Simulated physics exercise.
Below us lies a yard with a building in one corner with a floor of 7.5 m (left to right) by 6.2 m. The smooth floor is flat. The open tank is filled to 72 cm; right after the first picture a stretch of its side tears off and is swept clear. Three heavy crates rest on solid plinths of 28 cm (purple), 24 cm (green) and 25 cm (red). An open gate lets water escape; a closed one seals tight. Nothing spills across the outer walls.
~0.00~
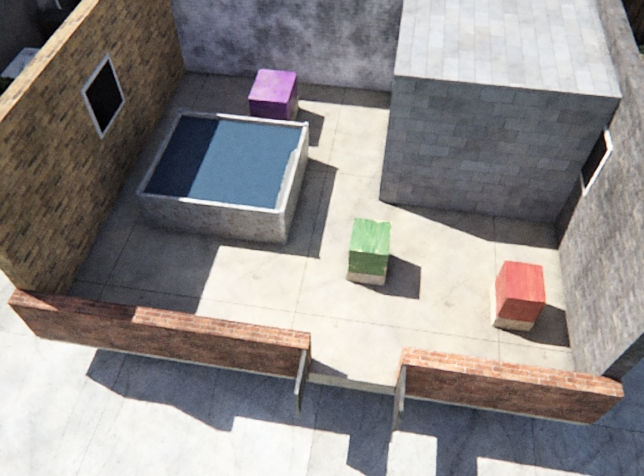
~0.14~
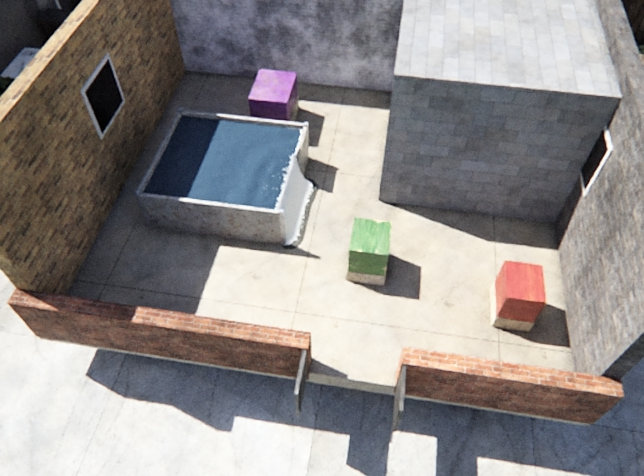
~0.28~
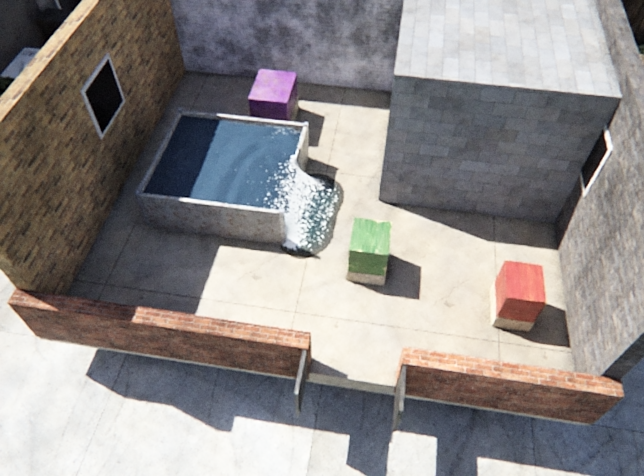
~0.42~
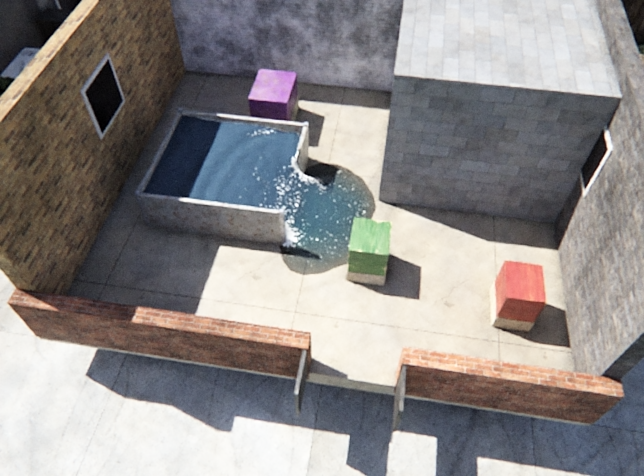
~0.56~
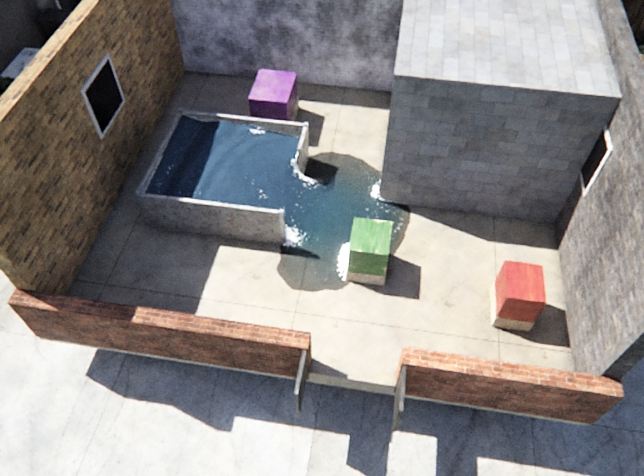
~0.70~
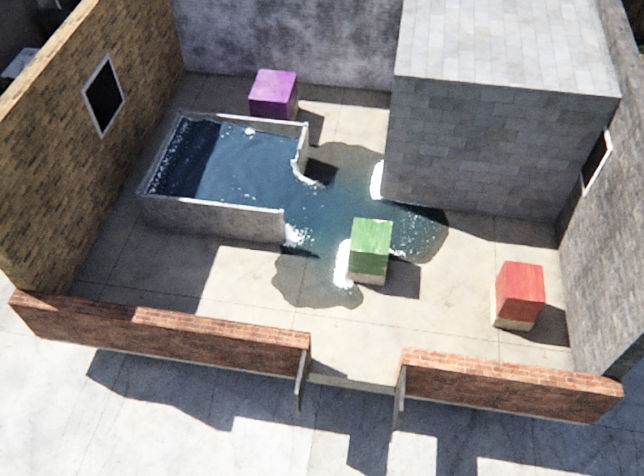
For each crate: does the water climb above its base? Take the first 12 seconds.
The purple crate escapes dry; the green crate is soaked; the red crate is soaked.
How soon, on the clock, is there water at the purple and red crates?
Arrival: Purple 2.6 s, red 1.1 s.
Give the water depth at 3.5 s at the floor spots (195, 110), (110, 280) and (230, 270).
In that order: 0, 1 and 0 cm.
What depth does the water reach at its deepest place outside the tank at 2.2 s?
Up to some 44 cm.
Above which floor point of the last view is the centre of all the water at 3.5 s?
Near (348, 225).
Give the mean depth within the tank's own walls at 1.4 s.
Roughly 46 cm on average.
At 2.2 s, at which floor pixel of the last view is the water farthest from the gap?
Around (566, 396).
After 1.4 s water covers 30 % of the floor and is deepest (42 cm) near (348, 249); purple plinth not reached, green plinth reached, red plinth reached.
After 2.2 s water covers 50 % of the floor and is deepest (44 cm) near (548, 240); purple plinth not reached, green plinth reached, red plinth reached.
After 3.5 s water covers 65 % of the floor and is deepest (40 cm) near (565, 383); purple plinth reached, green plinth reached, red plinth reached.
After 7.0 s water covers 95 % of the floor and is deepest (20 cm) near (105, 243); purple plinth reached, green plinth reached, red plinth reached.
After 12.0 s water covers 100 % of the floor and is deepest (14 cm) near (256, 108); highest at the purple plinth 12 cm, highest at the green plinth 37 cm, highest at the red plinth 30 cm.
